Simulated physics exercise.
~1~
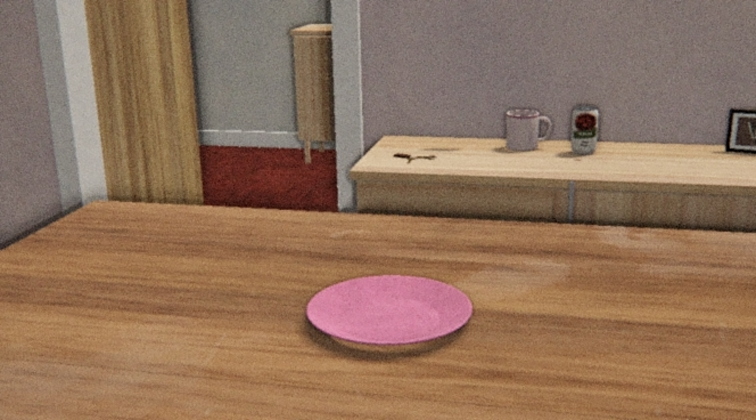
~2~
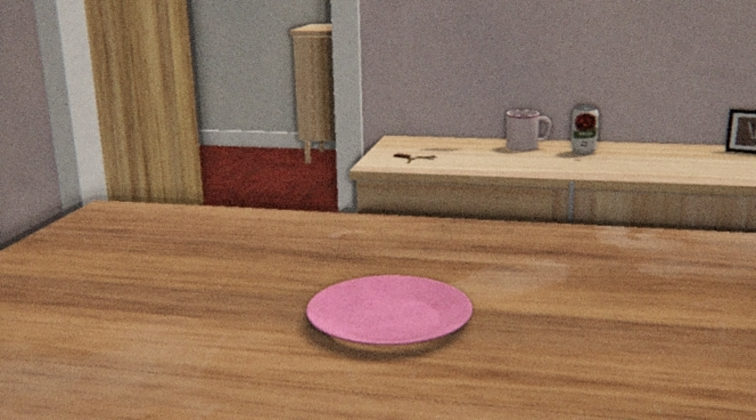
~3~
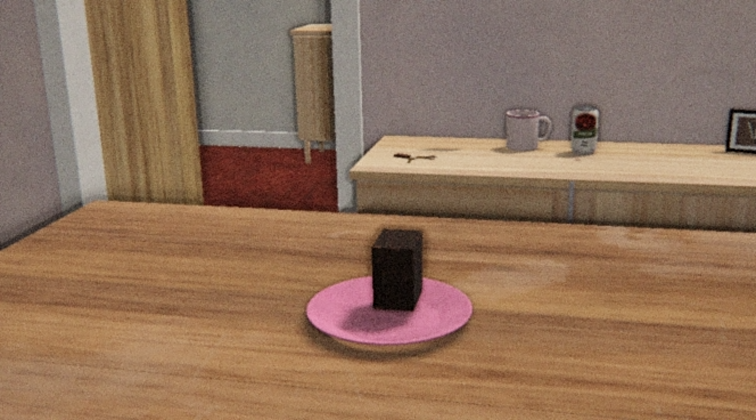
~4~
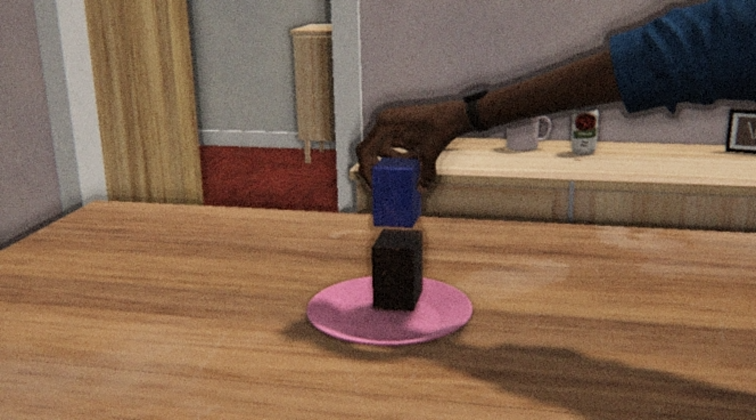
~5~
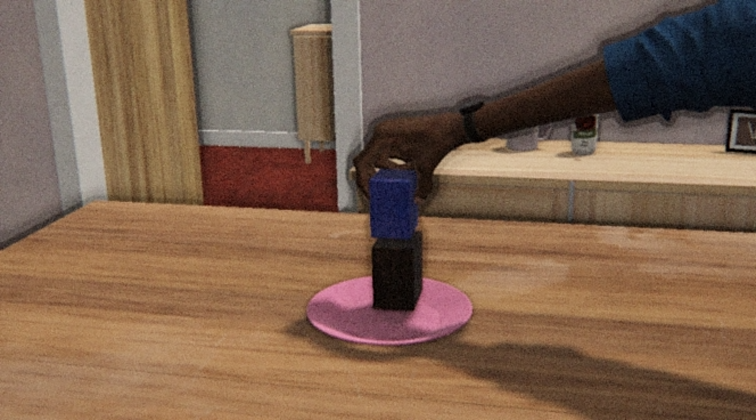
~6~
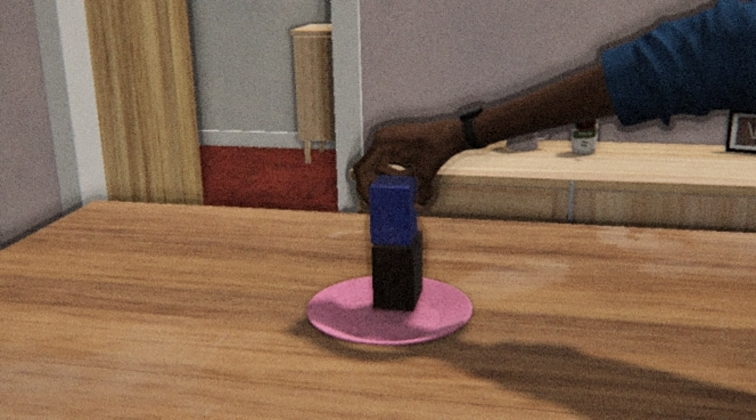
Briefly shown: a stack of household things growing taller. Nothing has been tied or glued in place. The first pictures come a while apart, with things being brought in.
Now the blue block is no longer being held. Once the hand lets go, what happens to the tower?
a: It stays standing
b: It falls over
a, it stays standing.
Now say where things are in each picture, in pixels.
The last thing is not in view yet; pink plate (389, 314), in the first picture.
The last thing is not in view yet; pink plate (389, 314), in the second picture.
The last thing is not in view yet; pink plate (389, 314), in the third picture.
On its way; blue block (397, 192); pink plate (389, 314), in the fourth picture.
On its way; blue block (394, 203); pink plate (389, 314), in the fifth picture.
In place under the hand; blue block (394, 210); pink plate (389, 314), in the sixth picture.
Then, 0.50 s later than the last frame, all is still.
Then, 1.30 s later than the last frame, blue block resting near (394, 210).
When it is over, all 3 as before. End places, in pixels of the last picture, blue block near (394, 211). The pile stays up.
